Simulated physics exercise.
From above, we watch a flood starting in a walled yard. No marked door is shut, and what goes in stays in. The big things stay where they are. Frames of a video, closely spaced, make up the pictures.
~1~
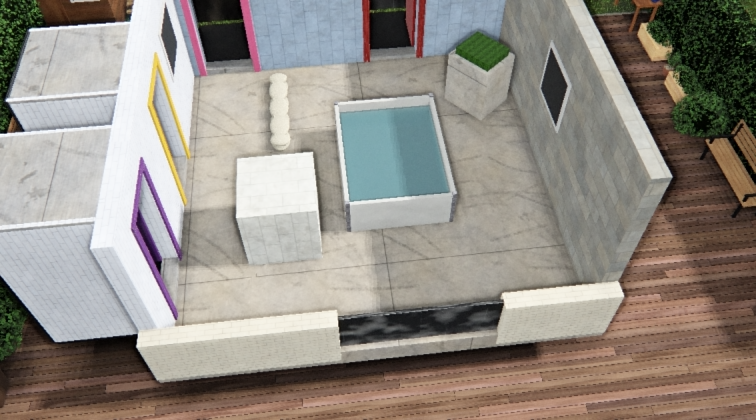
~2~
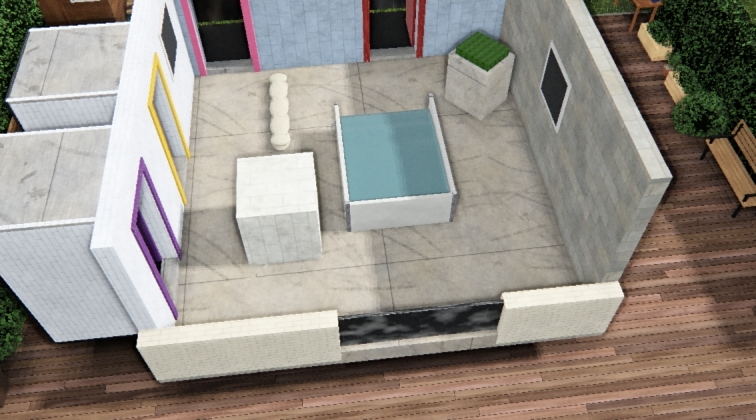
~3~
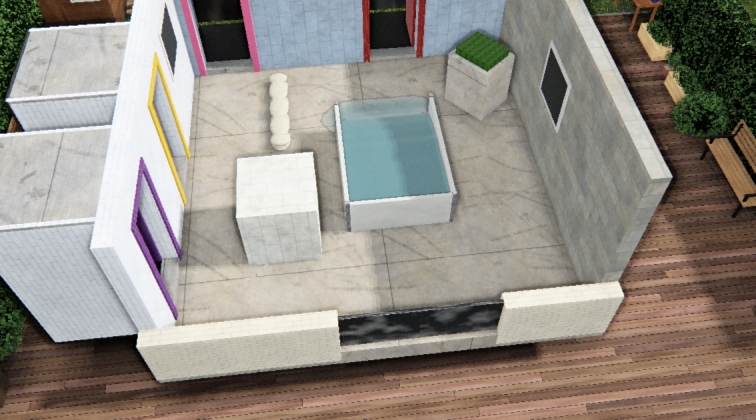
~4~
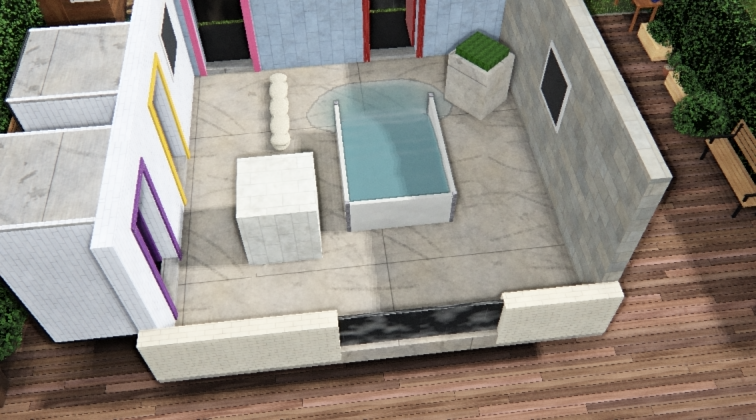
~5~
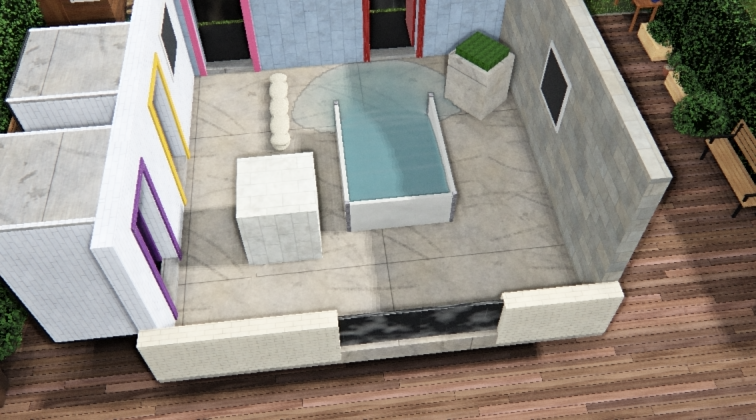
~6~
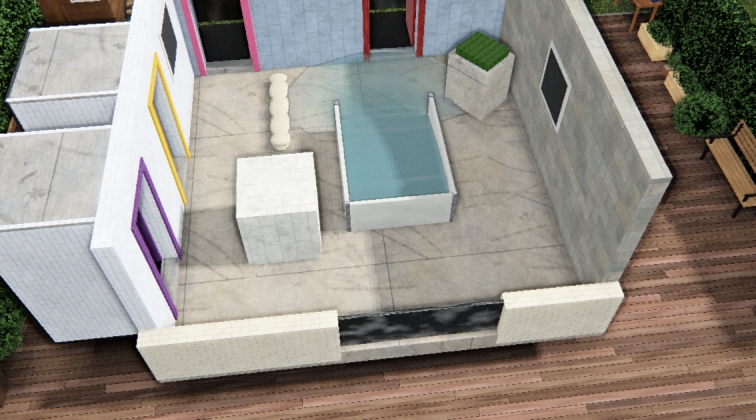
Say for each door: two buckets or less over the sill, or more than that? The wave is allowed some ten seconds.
In the end the purple door stays at or under the cap there; the yellow door stays at or under the cap there; the pink door stays at or under the cap there; the red door tips over the cap there.
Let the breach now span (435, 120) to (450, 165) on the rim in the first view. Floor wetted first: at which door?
The red door.
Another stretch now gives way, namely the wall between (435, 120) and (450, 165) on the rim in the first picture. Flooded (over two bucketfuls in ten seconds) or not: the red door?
Lab note: Red door, below the mark.
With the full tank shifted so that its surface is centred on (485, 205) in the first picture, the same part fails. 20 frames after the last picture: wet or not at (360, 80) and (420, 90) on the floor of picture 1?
Point 1: Soaked through; point 2: Soaked through.
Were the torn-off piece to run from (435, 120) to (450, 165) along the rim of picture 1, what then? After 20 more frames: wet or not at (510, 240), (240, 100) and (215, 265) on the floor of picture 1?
Taking the points in order: Swamped, unwetted and unwetted.
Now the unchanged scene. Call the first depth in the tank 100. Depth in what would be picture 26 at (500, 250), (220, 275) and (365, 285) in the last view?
Depths of roughly 0, 0 and 0 per cent.
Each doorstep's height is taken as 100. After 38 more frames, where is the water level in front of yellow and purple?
I'd say around 30 and 30 in a hundred.
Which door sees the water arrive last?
The purple-painted one.
A moment on, water covers 20 % of the floor; the purple door not reached, the yellow door not reached, the pink door not reached, the red door far over two buckets in.
Next, water covers 25 % of the floor; the purple door not reached, the yellow door not reached, the pink door wet at the sill, nothing in, the red door far over two buckets in.
Then, water covers 45 % of the floor; the purple door not reached, the yellow door wet at the sill, nothing in, the pink door under two buckets in, the red door far over two buckets in.
Later, water covers 75 % of the floor; the purple door wet at the sill, nothing in, the yellow door wet at the sill, nothing in, the pink door under two buckets in, the red door far over two buckets in.
In the end, water covers 95 % of the floor; the purple door wet at the sill, nothing in, the yellow door wet at the sill, nothing in, the pink door under two buckets in, the red door far over two buckets in.
